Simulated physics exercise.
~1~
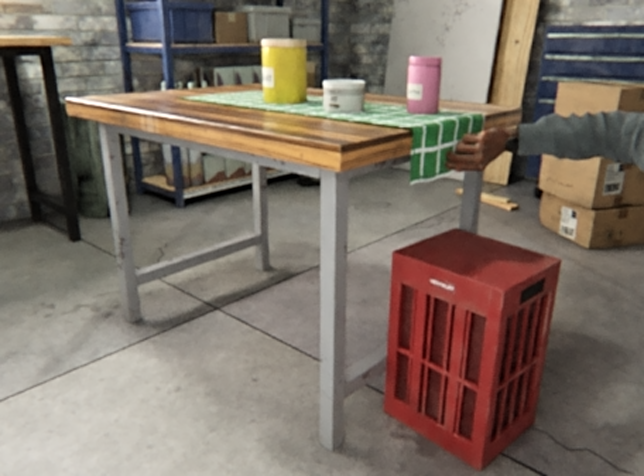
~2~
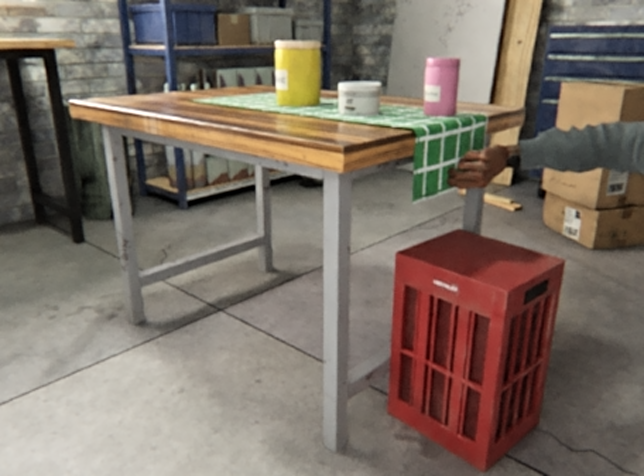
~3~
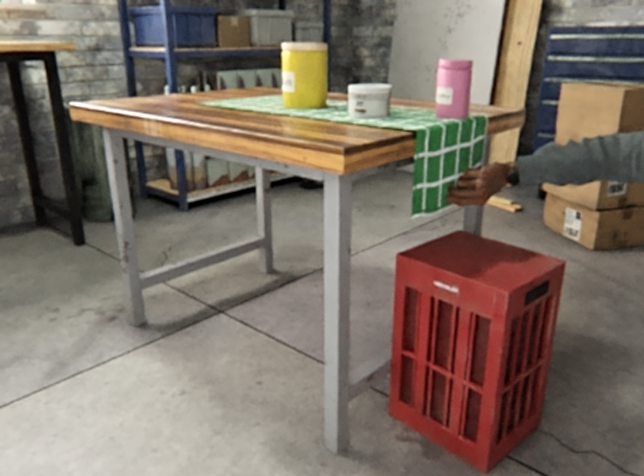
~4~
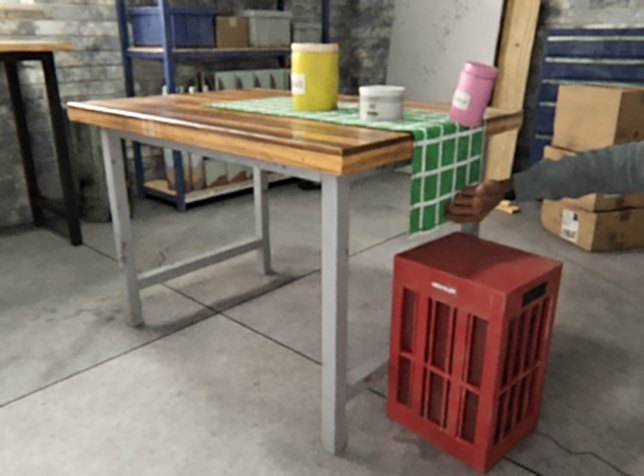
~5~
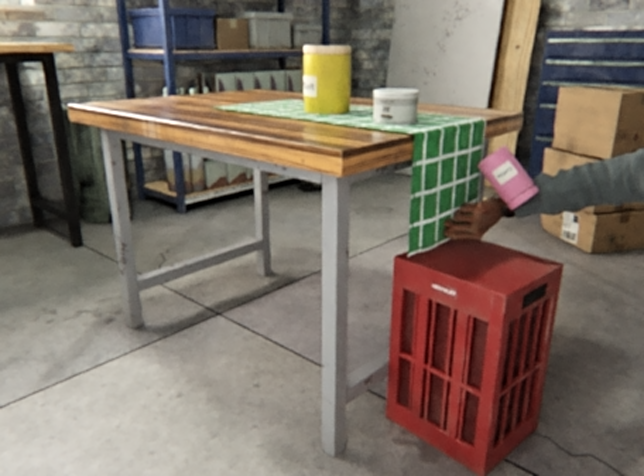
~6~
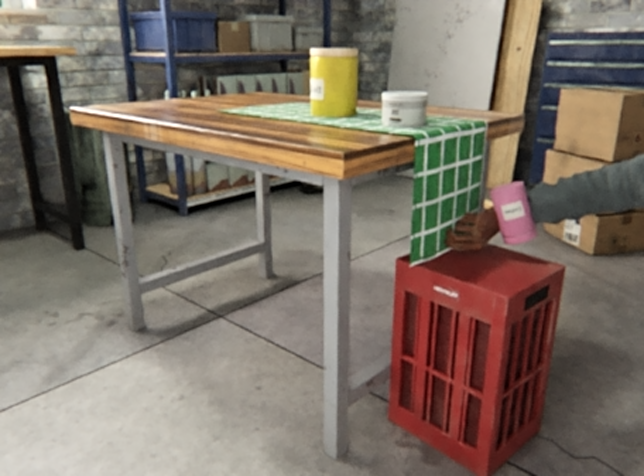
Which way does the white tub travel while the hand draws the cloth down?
The white tub moves to the right, carried along with the cloth towards the end of the bench where it hangs down.
